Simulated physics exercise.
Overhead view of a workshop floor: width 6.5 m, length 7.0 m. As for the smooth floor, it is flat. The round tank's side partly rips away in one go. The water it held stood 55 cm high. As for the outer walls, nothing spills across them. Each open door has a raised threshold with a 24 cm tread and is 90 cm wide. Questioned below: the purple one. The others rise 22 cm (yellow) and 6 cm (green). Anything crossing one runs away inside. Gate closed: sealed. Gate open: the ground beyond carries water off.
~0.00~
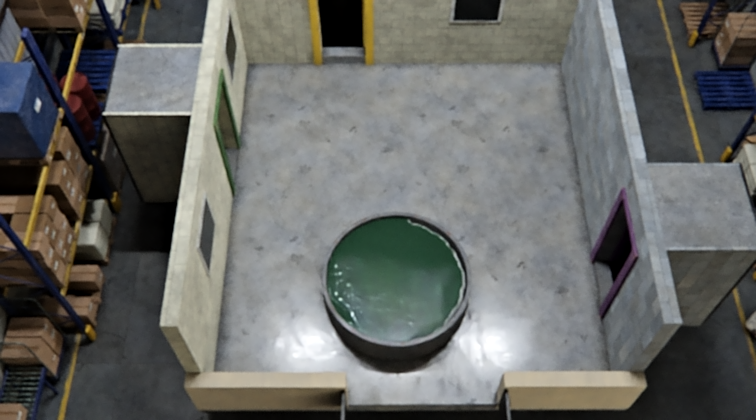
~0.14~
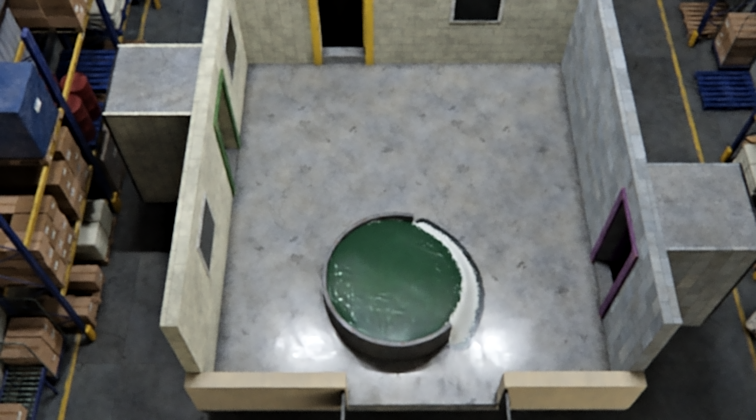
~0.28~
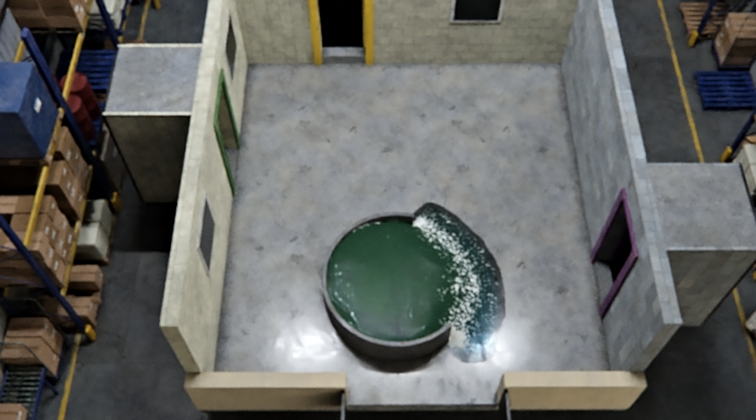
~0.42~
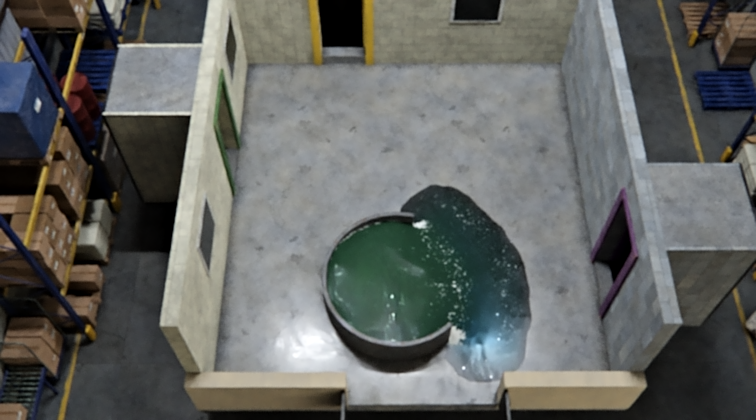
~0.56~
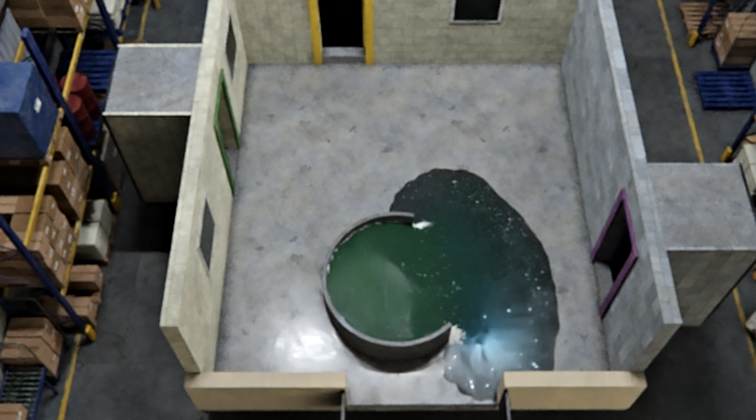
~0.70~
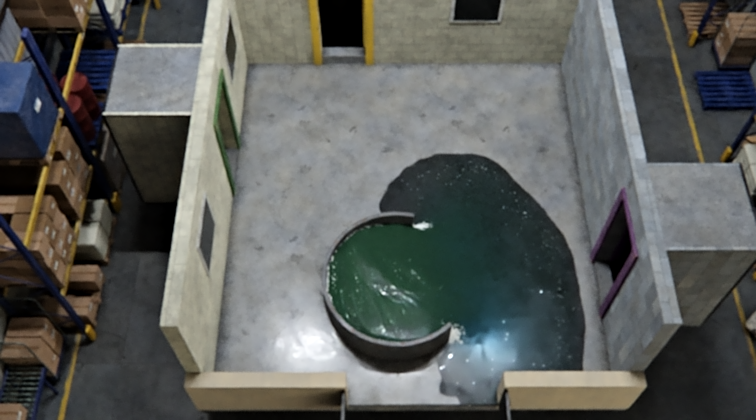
Green water pouring from the torn right side of a round tank, spreading in a dark pool across a walled workshop floor.
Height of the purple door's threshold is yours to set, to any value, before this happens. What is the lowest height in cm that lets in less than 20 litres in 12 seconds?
23 cm.
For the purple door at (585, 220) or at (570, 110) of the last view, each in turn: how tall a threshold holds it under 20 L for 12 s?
Roughly 20 cm for the first and 9.0 cm for the second.
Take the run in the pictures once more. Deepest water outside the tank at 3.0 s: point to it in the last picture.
Look close to (562, 68).
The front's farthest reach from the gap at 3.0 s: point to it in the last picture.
Front tip: Approx. (562, 68) px.
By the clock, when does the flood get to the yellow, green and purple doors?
Yellow 4.5 s, green 6.5 s, purple 0.8 s.
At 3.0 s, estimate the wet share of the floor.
Near 40 per cent of the open floor.
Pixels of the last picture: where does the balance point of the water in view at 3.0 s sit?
Approximately (509, 242).
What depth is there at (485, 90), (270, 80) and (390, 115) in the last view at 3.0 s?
About 1, 0 and 0 cm.
After 1.4 s water covers 40 % of the floor, deepest (33 cm) near (614, 389); 18 cm at the purple door, 3 litres in over its 12 cm threshold.
After 3.0 s water covers 40 % of the floor, deepest (30 cm) near (562, 68); 23 cm at the purple door, 117 litres in over its 12 cm threshold.
After 12.0 s water covers 95 % of the floor, deepest (8 cm) near (324, 390); 3 cm at the purple door, 152 litres in over its 12 cm threshold.
At the purple door as built, the water arrived by 0.9 s and peaked near 28 cm at 2.0 s.
With a threshold of 20.5 cm, 34 litres would have come in within the 12 s; with 27.5 cm, 3 litres. So under 20 litres takes about 23 cm.
